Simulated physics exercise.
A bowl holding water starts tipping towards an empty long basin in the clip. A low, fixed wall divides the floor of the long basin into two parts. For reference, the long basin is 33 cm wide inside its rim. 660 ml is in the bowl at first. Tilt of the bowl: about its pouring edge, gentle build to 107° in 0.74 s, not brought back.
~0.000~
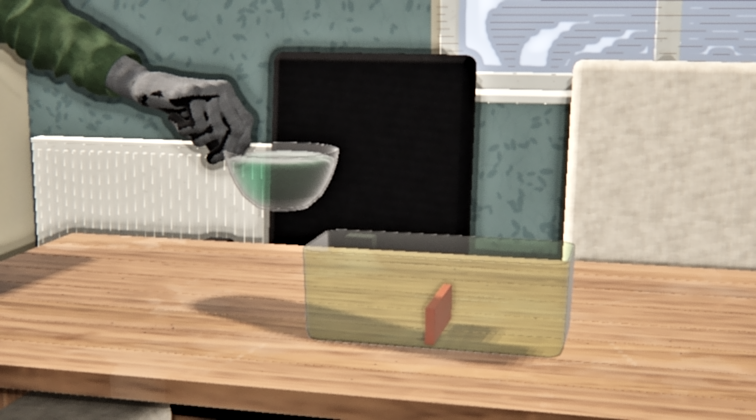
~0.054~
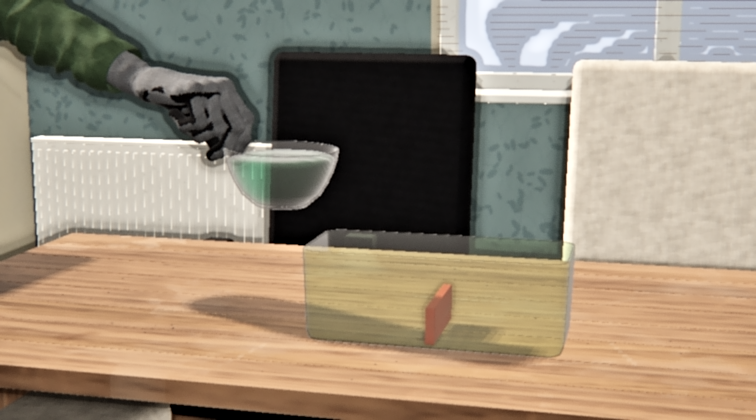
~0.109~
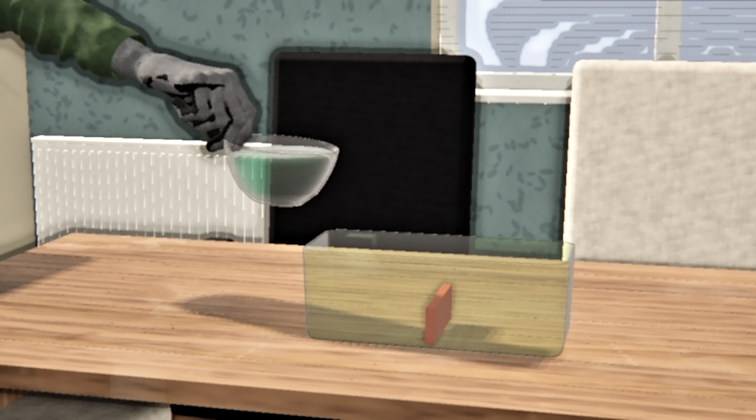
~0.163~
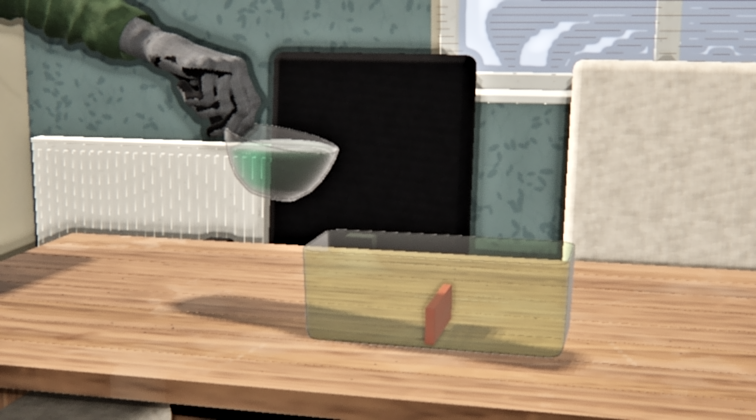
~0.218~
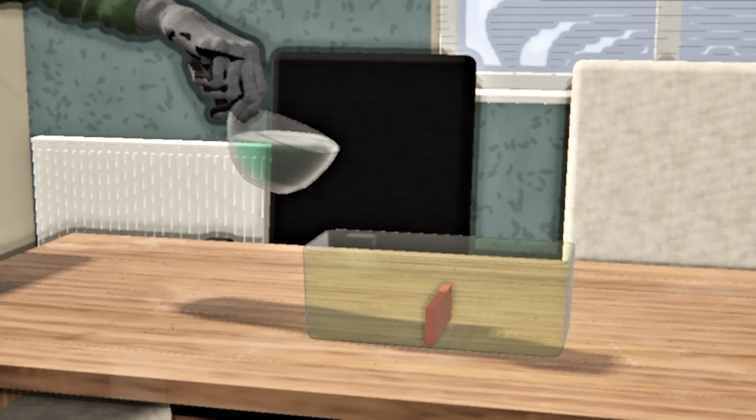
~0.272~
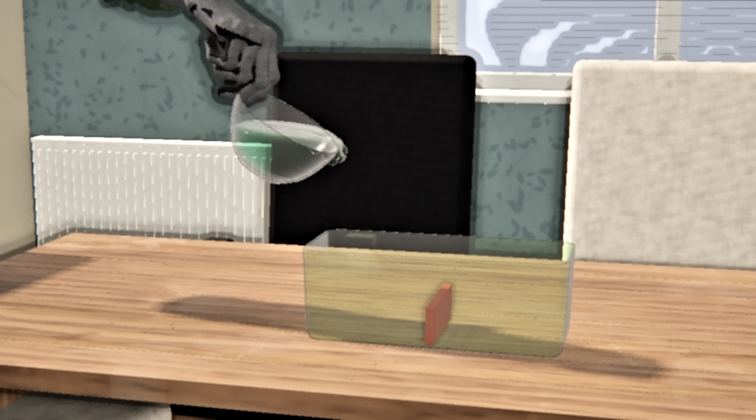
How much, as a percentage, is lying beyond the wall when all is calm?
Around 20 per cent lies beyond the wall.
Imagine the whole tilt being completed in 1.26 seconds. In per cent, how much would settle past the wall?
Then you'd be looking at around 5 in a hundred.
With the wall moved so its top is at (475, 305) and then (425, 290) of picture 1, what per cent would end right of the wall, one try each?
I'd put it at about 20 per cent for the first and about 50 per cent for the second.
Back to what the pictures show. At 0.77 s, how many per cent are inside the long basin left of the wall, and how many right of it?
Around 80 percent on the left and 16 on the right.
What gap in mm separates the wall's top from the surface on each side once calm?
About 22 mm on the left, about 42 mm on the right.
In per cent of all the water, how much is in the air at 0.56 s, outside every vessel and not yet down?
Around 54 in a hundred.
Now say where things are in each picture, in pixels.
In the first picture, it leans 0°; its right rim is at (335, 153); the water meets the walls at (234, 156) and (334, 160); the long basin's rim runs from (315, 241) to (571, 255); the wall's top is at (439, 297).
In the second picture, it leans 1°; its right rim is at (335, 153); the water meets the walls at (234, 155) and (334, 159).
In the third picture, it leans 6°; its right rim is at (335, 153); the water meets the walls at (234, 151) and (333, 155).
In the fourth picture, it leans 12°; its right rim is at (335, 154); the water meets the walls at (235, 145) and (334, 150).
In the fifth picture, it leans 21°; its right rim is at (335, 154); the water meets the walls at (236, 135) and (334, 148); 2 per cent is over the edge.
In the sixth picture, it leans 32°; its right rim is at (334, 154); the water meets the walls at (238, 123) and (333, 145); 6 per cent is over the edge.
By 0.56 s the tilt is 92° and 22 per cent is still to pour, 23 is left of the wall and 0 right of it.
By 0.77 s the tilt is 107° and 0 per cent is still to pour, 80 is left of the wall and 16 right of it.
By 1.00 s the tilt is 107° and 0 per cent is still to pour, 81 is left of the wall and 16 right of it.
By 1.24 s the tilt is 107° and 0 per cent is still to pour, 79 is left of the wall and 19 right of it.
At rest 78 per cent lies left of the wall, 20 right of it and 2 outside.
